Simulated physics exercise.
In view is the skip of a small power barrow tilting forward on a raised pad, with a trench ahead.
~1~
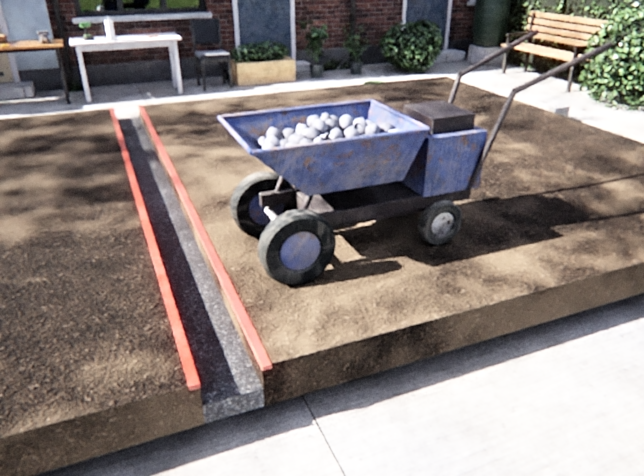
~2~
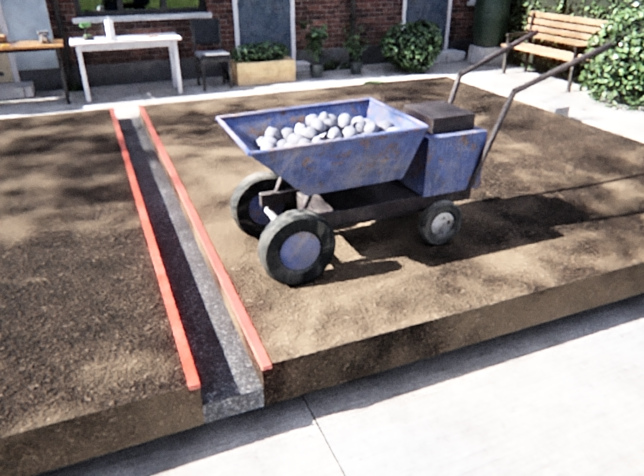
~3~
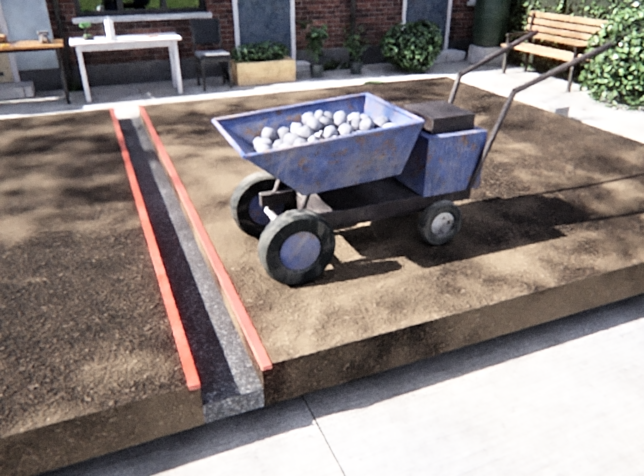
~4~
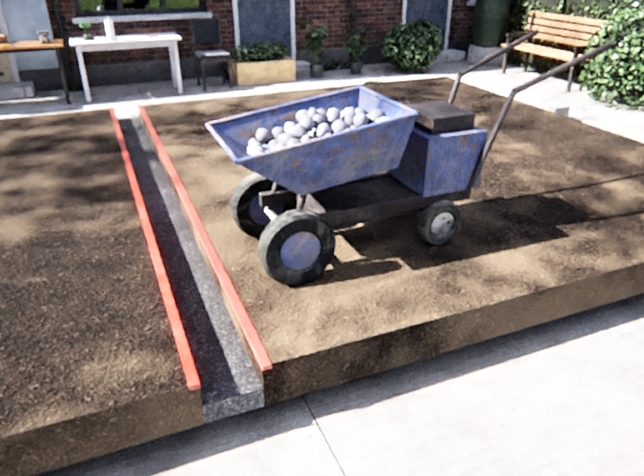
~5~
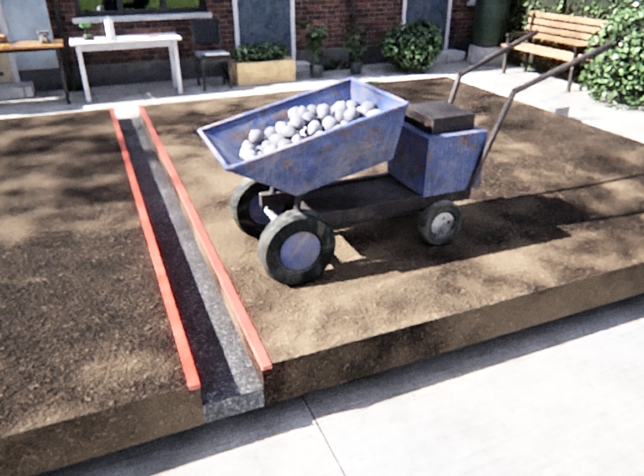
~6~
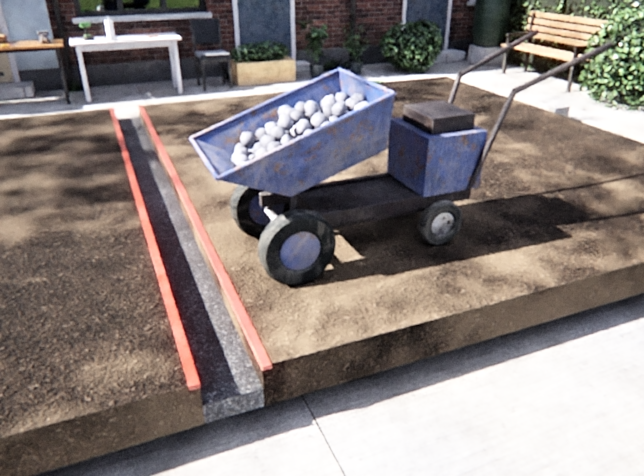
Blue skip of a small barrow tilting forward to the left, its pale round cobbles still heaped inside, beside a red-edged trench.
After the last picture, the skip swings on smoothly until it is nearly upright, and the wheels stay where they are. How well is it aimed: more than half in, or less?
Lesser share.
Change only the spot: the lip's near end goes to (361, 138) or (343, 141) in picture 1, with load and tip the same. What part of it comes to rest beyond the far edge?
Try 1 about 0 %, try 2 about 10 %.
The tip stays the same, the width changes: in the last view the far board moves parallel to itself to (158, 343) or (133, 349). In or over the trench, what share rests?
The first case gives close to 40 per cent and the second close to 60 per cent.
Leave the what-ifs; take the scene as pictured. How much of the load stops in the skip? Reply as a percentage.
It comes to 0 per cent or so.
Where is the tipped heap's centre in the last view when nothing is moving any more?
Around (112, 286).
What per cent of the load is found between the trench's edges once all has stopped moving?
It comes to roughly 10 percent of the load.
Soon, skip tipped steeply; all in the skip.
A while on, skip tipped steeply; most in the skip; a stray few in or heaped over the trench; about a quarter beyond it; a small part falling.
Towards the end, skip tipped right over; a small part in the skip; a small part in or heaped over the trench; most beyond it.
Finally, skip tipped right over; a stray few in the skip; a small part in or heaped over the trench; most beyond it.
